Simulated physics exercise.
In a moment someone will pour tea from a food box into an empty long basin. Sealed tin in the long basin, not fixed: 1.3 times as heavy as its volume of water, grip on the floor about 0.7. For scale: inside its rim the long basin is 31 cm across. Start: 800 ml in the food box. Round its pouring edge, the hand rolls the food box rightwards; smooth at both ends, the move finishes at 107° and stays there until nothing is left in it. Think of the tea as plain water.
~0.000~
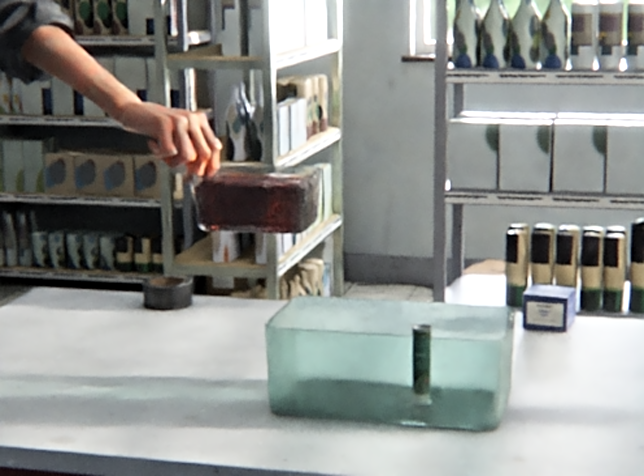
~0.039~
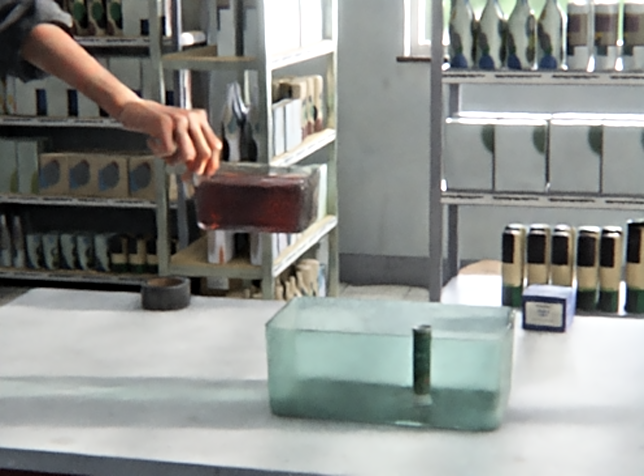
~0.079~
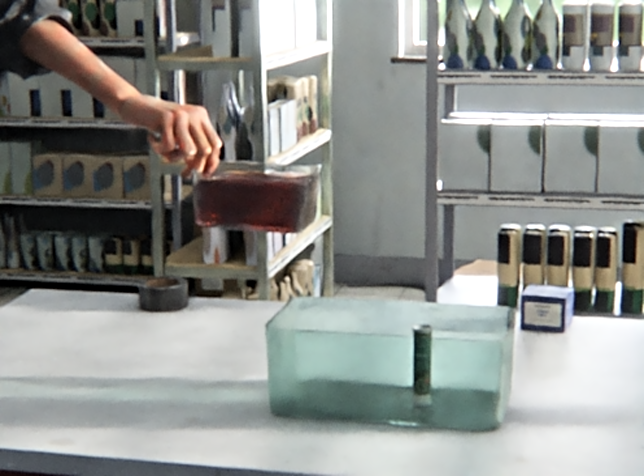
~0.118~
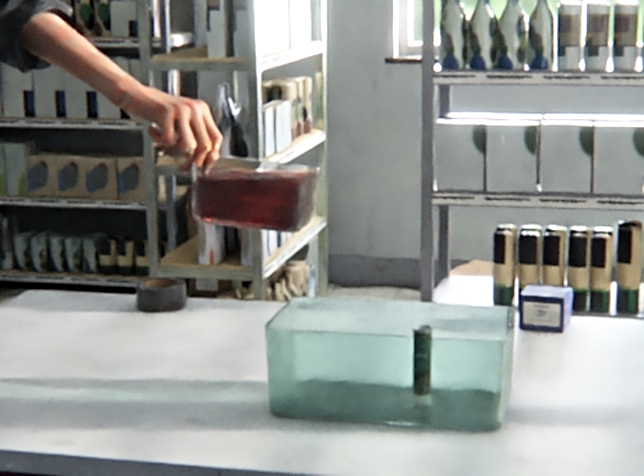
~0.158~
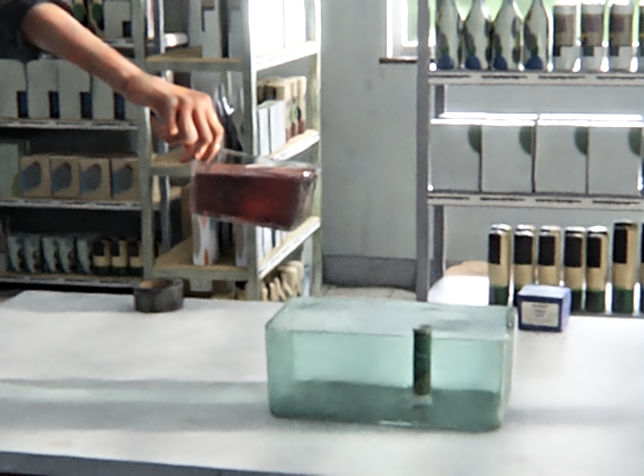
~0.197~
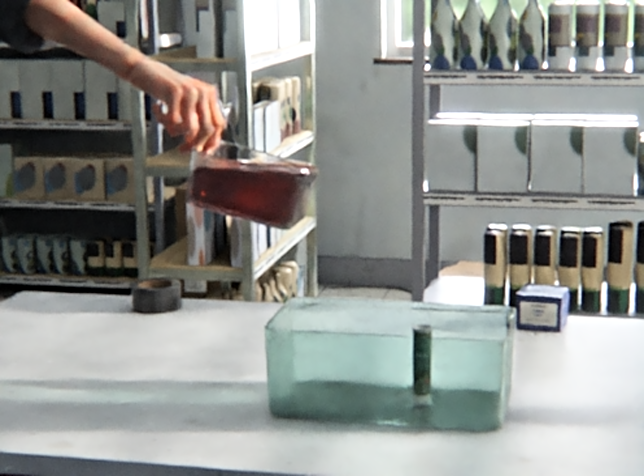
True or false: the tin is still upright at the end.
True.
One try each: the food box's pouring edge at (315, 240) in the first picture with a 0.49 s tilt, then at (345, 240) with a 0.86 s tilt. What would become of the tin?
First it topples; then it stays up.
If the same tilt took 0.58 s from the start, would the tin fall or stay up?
The tin would stay balanced.
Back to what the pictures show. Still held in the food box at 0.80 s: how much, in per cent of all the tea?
Around 4 percent of it.
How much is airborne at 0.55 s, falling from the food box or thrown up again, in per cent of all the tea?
I'd put it at about 48 percent.
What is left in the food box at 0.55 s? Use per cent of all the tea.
46 %.
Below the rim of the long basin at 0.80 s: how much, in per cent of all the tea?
The share is close to 72 percent.
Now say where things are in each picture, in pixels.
The first frame shows tilt 0°; pouring edge (314, 175); surface from (205, 178) to (314, 181); the long basin's rim runs from (279, 312) to (510, 325); the tin's top is at (422, 330).
The second frame shows tilt 1°; pouring edge (314, 175); surface from (205, 177) to (313, 180).
The third frame shows tilt 2°; pouring edge (314, 175); surface from (204, 176) to (313, 179).
The fourth frame shows tilt 5°; pouring edge (314, 175); surface from (204, 174) to (313, 176).
The fifth frame shows tilt 9°; pouring edge (313, 175); surface from (202, 170) to (312, 173).
The sixth frame shows tilt 13°; pouring edge (312, 175); surface from (201, 164) to (313, 170); 1 per cent is over the edge.
Then, 0.55 s in, the tilt is 75° and 47 per cent is still to pour; the tin stands where it began.
Then, 0.80 s in, the tilt is 106° and 4 per cent is still to pour; the tin stands where it began.
Then, 1.07 s in, the tilt is 107° and 0 per cent is still to pour; the tin stands where it began.
Then, 1.36 s in, the tilt is 107° and 0 per cent is still to pour; the tin stands where it began.
Finally, the tin stands where it began.
